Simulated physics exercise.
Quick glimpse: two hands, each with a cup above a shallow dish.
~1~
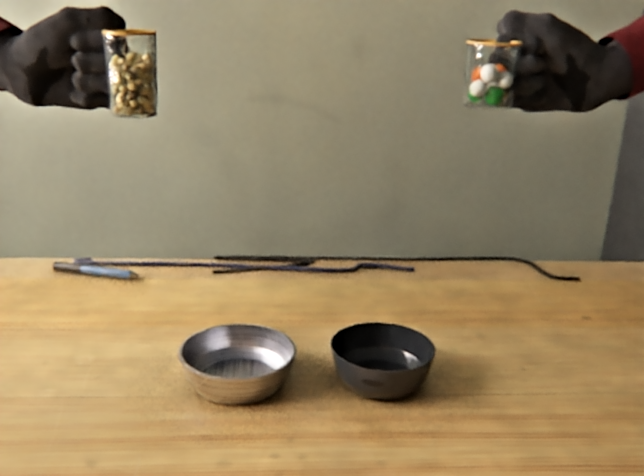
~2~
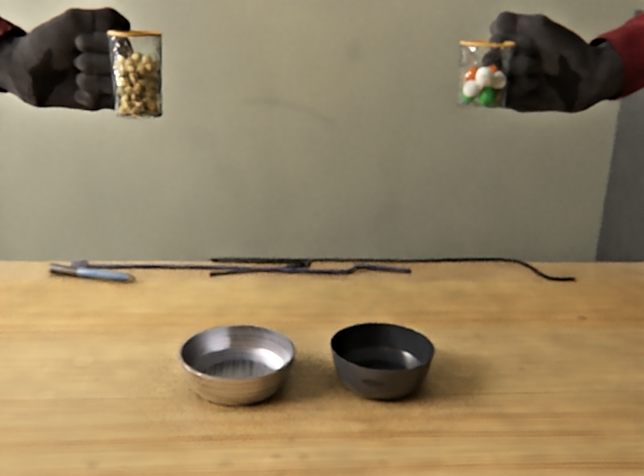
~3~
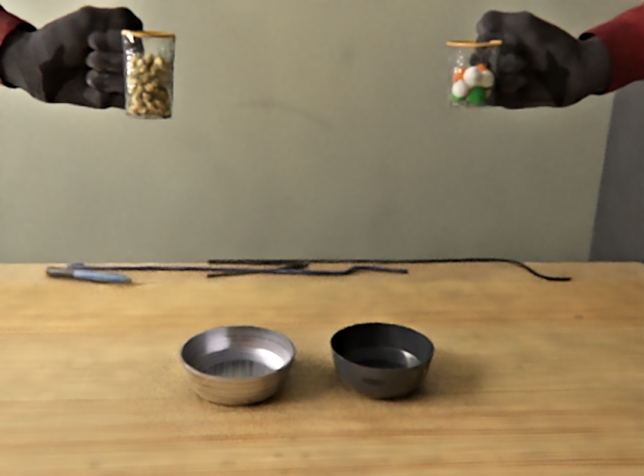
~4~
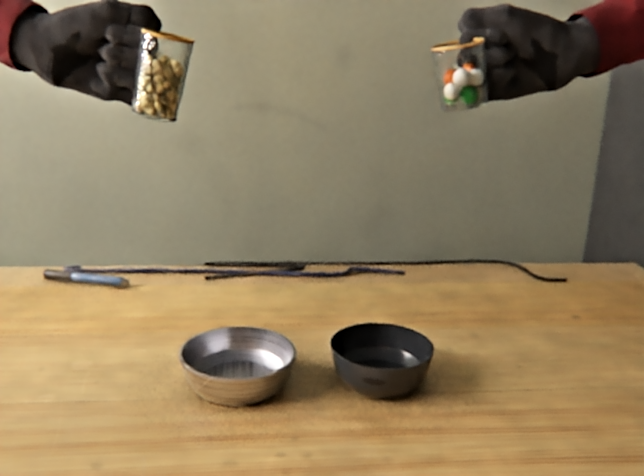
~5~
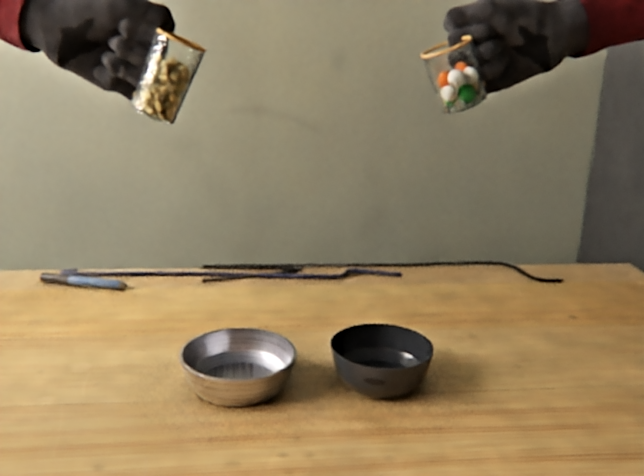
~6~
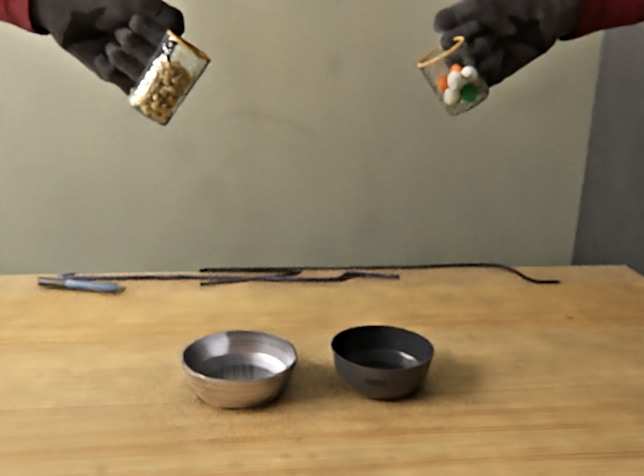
In this clip, two gloved hands hold clear cups, one of beans at left and one of colourful gumballs at right, high above two empty dishes, move them inward, and gradually tilt them toward each other.
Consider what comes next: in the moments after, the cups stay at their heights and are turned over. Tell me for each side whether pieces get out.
My prediction: On the left the dish: It won't contain the whole load; right: It won't contain the whole load.
Then, 0.38 s past the last view, left, all still in the cup; right, all still in the cup.
Then, 0.78 s past the last view, left, all still in the cup; right, all still in the cup.
Then, 1.26 s past the last view, left, a small part still in the cup, about a third in the dish, about two thirds in the air; right, about half in the dish, a small part outside the dish, about a third in the air.
Finally, left, nearly all in the dish, a small part outside the dish; right, about a quarter in the dish, most outside the dish.
